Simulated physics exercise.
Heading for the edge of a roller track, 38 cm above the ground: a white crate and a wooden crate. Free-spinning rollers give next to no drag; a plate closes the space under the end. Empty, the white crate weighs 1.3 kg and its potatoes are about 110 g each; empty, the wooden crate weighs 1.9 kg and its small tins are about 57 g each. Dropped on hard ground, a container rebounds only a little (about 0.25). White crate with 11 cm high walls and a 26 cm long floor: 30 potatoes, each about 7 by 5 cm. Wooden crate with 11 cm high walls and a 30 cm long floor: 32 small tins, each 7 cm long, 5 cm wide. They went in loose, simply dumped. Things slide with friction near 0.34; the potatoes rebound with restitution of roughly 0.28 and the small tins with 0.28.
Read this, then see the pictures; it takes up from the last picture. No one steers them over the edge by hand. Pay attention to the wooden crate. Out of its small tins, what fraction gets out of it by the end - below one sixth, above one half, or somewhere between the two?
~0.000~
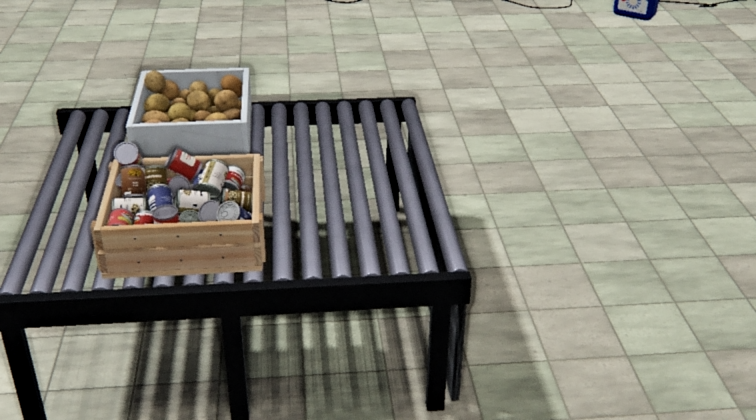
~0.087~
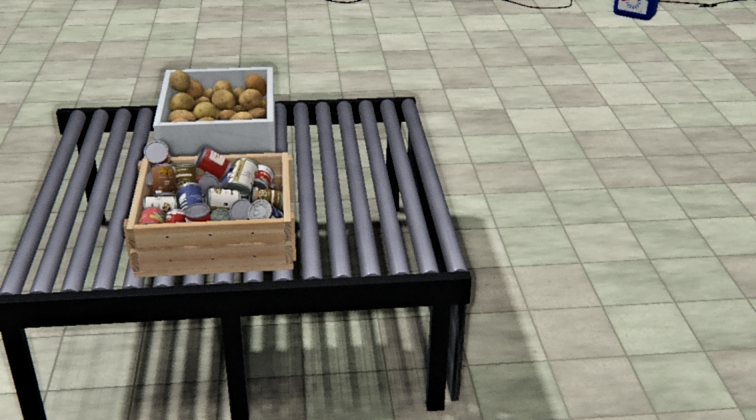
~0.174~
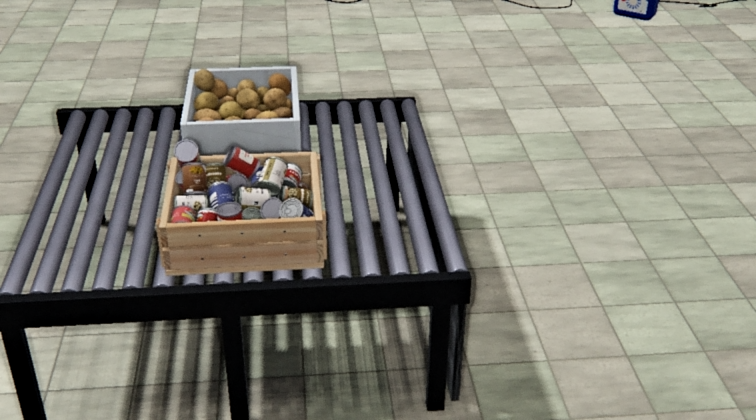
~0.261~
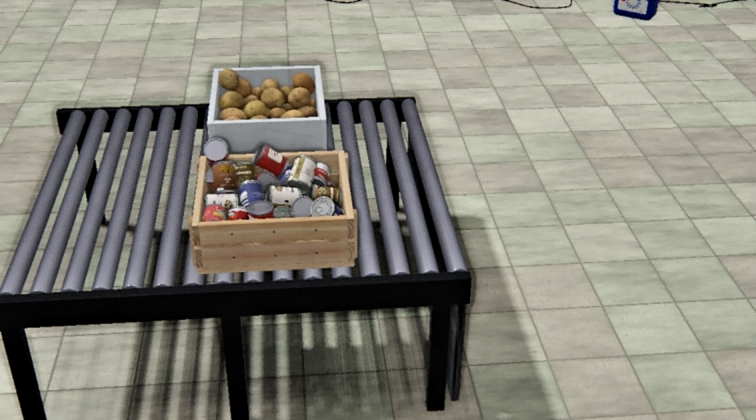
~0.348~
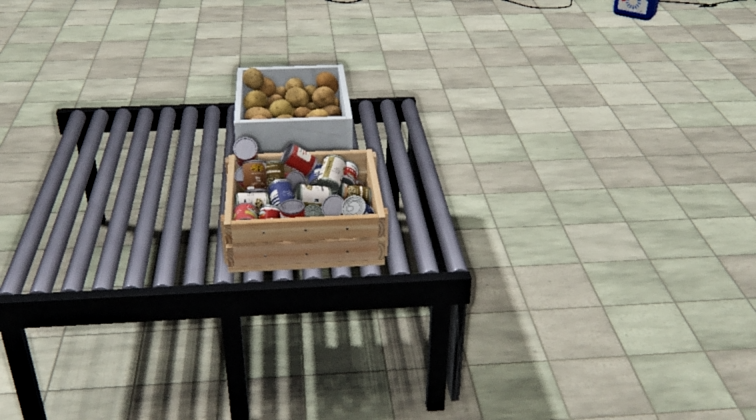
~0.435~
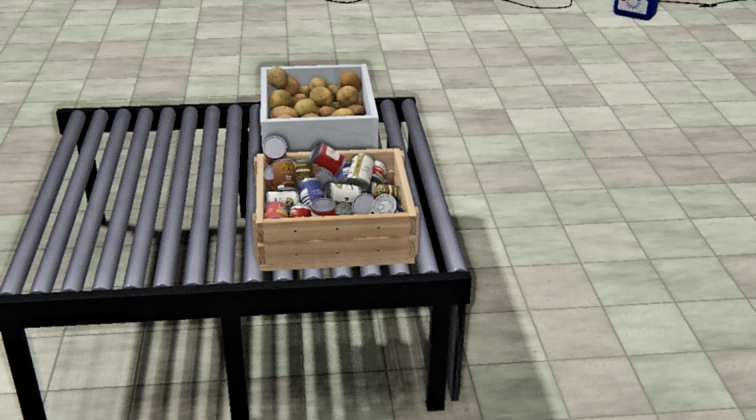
By the end, somewhere between the two are out.
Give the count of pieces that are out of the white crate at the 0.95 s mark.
Estimate for the white crate by then: Some 0 out.
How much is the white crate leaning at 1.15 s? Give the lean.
Its lean is roughly 60°.
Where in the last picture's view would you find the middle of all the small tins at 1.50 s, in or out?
Near (562, 306).
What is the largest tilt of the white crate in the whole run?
At most 95°.
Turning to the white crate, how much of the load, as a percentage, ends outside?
The white crate comes in at 70 in a hundred.
After 0.58 s, the overhang begins.
After 0.95 s, the white crate leans 10° with 0 of 30 out and the wooden crate leans 10° with 0 of 32 out.
After 1.15 s, the white crate leans 58° with 0 of 30 out and the wooden crate leans 54° with 2 of 32 out.
After 1.50 s, the white crate has gone over with 10 of 30 out and the wooden crate leans 36° with 8 of 32 out.
Final count (at 1.93 s), the white crate has gone over with 20 of 30 out and the wooden crate is level with 8 of 32 out. Asked share, 8 of 32, 25 per cent.
